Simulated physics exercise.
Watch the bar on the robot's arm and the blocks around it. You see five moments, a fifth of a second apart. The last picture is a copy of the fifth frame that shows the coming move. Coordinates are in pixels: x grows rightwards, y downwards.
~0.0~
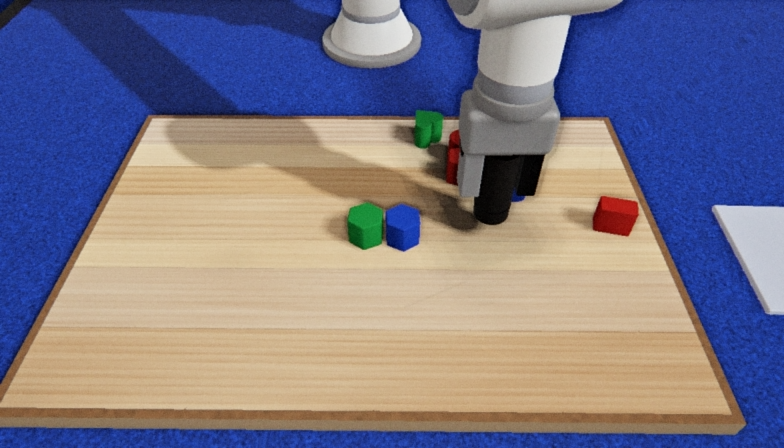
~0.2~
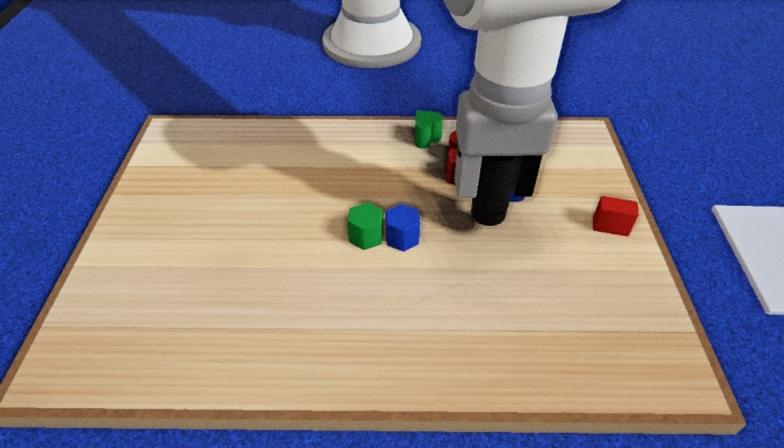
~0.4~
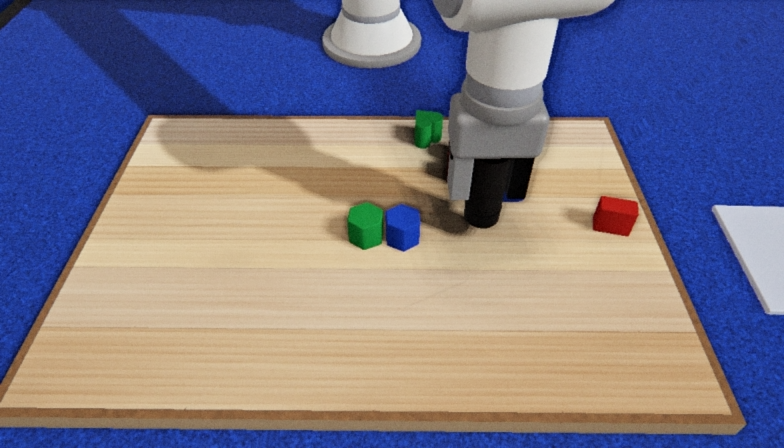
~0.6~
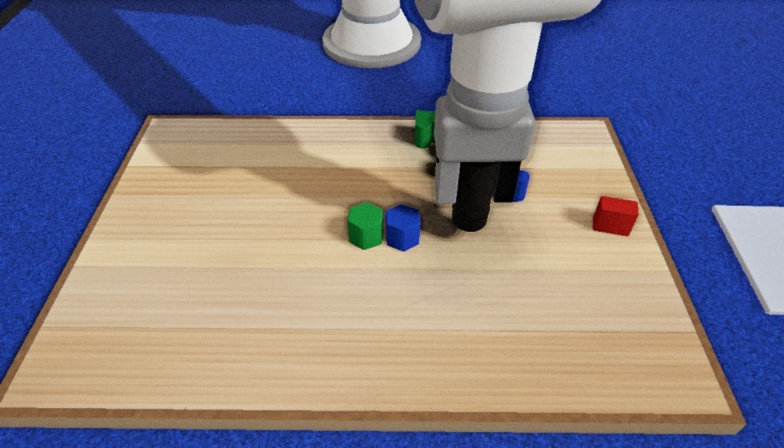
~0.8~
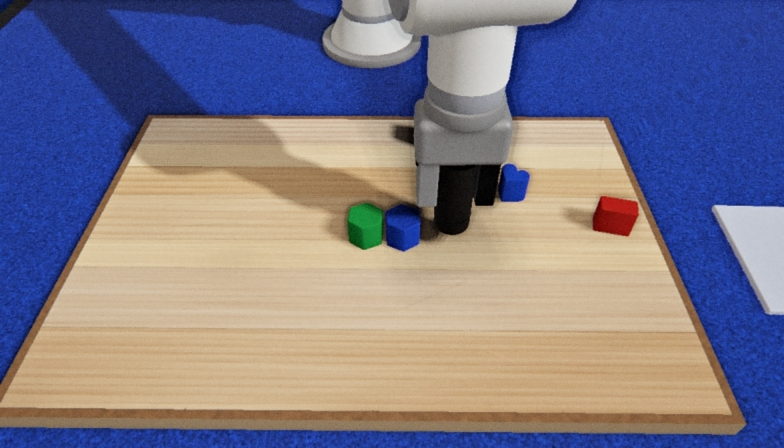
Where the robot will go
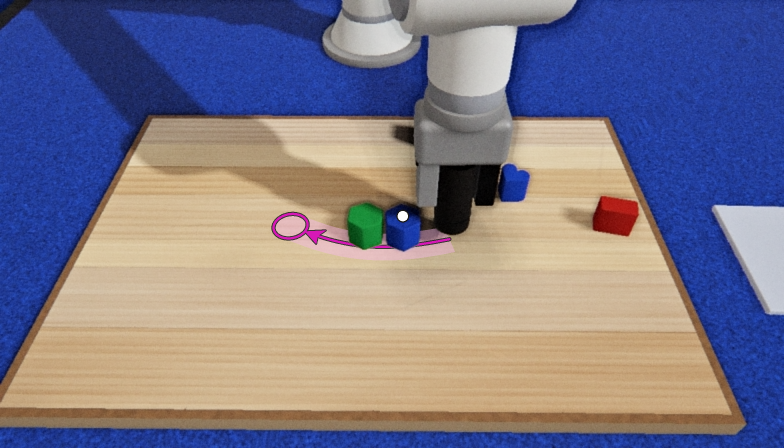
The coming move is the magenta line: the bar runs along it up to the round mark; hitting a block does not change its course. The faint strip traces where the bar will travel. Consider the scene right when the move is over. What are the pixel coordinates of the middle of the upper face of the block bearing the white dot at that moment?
It should be at about (260, 191).
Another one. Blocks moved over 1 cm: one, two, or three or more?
Here I'd predict two blocks moving more than 1 cm.
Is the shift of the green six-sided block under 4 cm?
No, that is not what happens.
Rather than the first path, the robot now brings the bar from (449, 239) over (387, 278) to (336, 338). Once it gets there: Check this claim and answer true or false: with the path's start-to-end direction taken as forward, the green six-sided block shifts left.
False - the claim does not hold.
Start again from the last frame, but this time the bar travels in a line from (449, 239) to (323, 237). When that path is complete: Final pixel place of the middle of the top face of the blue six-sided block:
Answer: (287, 211).
Path on the board, from (449, 239) via (395, 247) and (339, 242), ending at (291, 226); the dot is on the blue six-sided block.
The first path, step by step. One third of the way, bar (394, 231); green six-sided block (330, 208), turned 15° clockwise; blue six-sided block (361, 216), turned 25° clockwise.
Two thirds of the way, bar (337, 226); green six-sided block (284, 194), turned 35° clockwise; blue six-sided block (307, 208), turned 40° clockwise.
At the end, bar (288, 210); green six-sided block (242, 176), turned 40° clockwise; blue six-sided block (260, 191), turned 50° clockwise.
